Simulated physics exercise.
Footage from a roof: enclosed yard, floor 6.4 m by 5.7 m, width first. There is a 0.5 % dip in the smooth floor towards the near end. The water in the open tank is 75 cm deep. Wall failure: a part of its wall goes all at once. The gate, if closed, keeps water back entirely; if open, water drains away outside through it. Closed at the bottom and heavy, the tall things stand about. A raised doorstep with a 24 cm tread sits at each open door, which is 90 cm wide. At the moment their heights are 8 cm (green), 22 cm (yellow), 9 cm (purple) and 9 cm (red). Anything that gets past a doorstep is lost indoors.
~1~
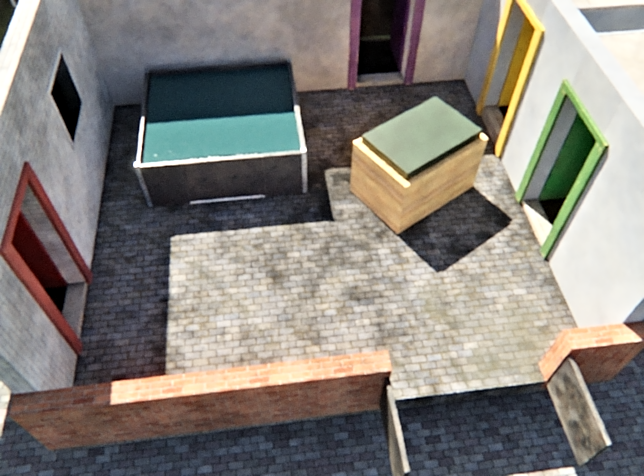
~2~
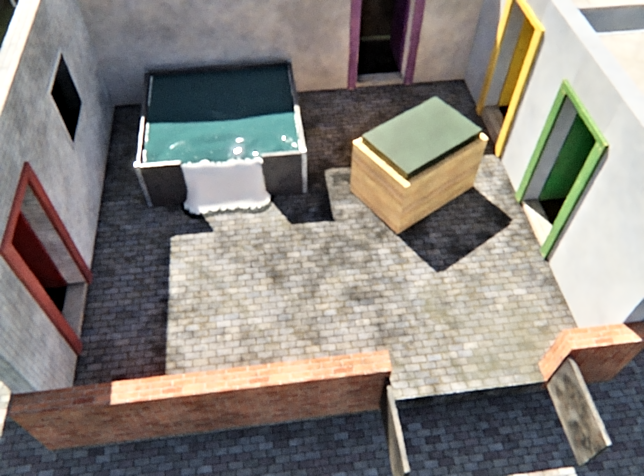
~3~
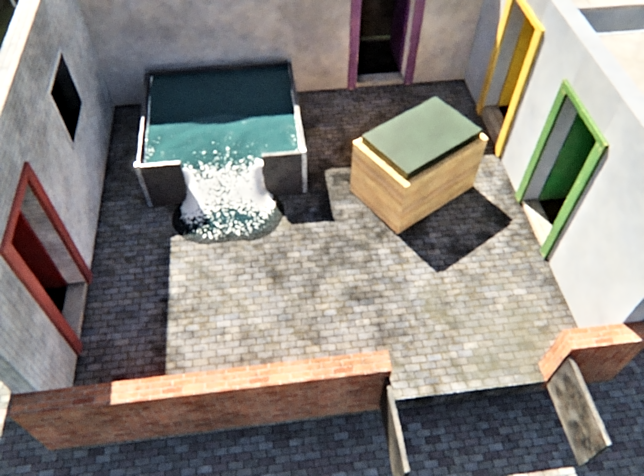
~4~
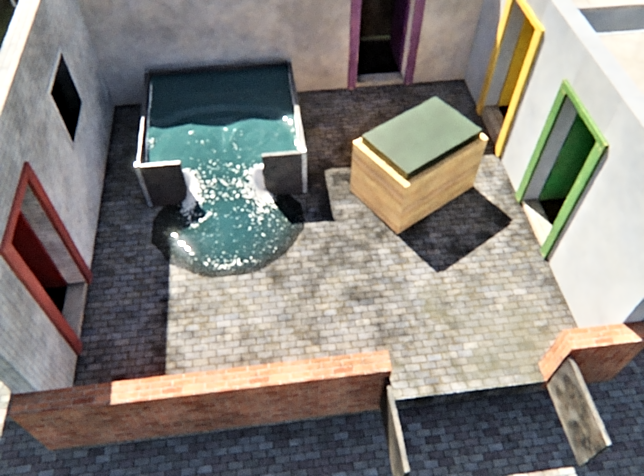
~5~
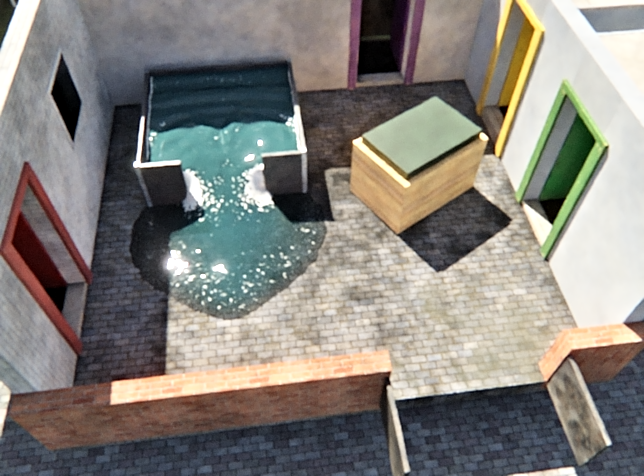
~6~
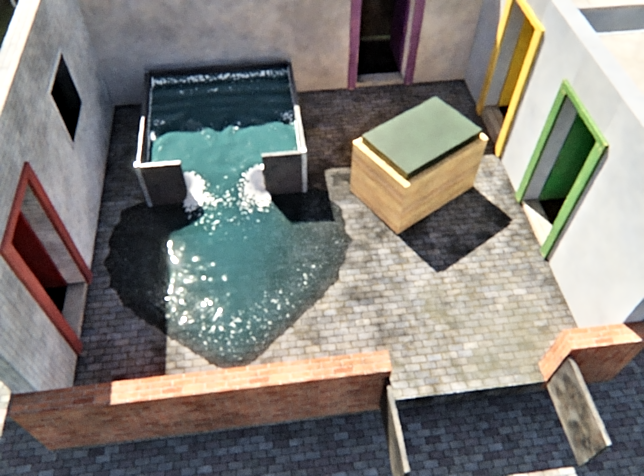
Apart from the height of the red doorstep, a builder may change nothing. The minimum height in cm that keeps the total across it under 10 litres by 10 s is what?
It is close to 20 cm.
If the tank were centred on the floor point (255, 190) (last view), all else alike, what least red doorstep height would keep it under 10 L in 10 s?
About 16 cm.
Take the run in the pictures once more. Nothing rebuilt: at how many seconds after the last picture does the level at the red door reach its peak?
At roughly 2.4 s.
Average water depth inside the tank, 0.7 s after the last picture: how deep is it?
The mean depth is about 52 cm.
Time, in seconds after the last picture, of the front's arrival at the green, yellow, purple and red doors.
Arrival times - green: 3.0 s; yellow: 4.0 s; purple: 6.0 s; red: 0.2 s.
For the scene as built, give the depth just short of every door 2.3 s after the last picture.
Green door 0 cm, yellow door 0 cm, purple door 0 cm, red door 23 cm.
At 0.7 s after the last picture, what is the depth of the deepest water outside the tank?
About 42 cm at most.
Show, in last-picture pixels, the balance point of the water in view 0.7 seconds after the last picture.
Roughly (229, 186).
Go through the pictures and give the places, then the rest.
In the first frame, the open tank at (221, 113) is whole and still, 75 cm deep; the red door at (55, 270) is dry.
In the second frame, the gap is at (227, 185), the front 0.3 m out at (196, 215); the back of the open tank holds 75 cm.
In the third frame, the gap is at (227, 186), the front 0.8 m out at (204, 240); the back of the open tank holds 75 cm.
In the fourth frame, water pours out at (227, 187) and has run 1.4 m, to (213, 273); about 9 cm deep outside, 75 cm at the back.
In the fifth frame, water pours out at (227, 187) and has run 2.1 m, to (223, 313); about 6 cm deep outside, 72 cm at the back.
In the sixth frame, water pours out at (227, 185) and has run 2.8 m, to (229, 363); about 5 cm deep outside, 64 cm at the back; the red door at (55, 270), 2.7 m from the gap, is still 0.6 m from the nearest water.
Then, 0.7 s after the last picture water covers 40 % of the floor, deepest (42 cm) near (232, 206); 10 cm at the red door, 0 litres in over its 9 cm doorstep.
Then, 2.3 s after the last picture water covers 50 % of the floor, deepest (32 cm) near (269, 381); 23 cm at the red door, 38 litres in over its 9 cm doorstep.
Then, 9.3 s after the last picture water covers 95 % of the floor, deepest (16 cm) near (99, 218); 7 cm at the red door, 158 litres in over its 9 cm doorstep.
At the red door as built, the water peaked near 23 cm, 2.3 s after the last picture.
Run again over the same 10 s with other heights there, 41 litres in over 16 cm, 5 litres over 22 cm. The limit of 10 litres is kept from about 20 cm up.
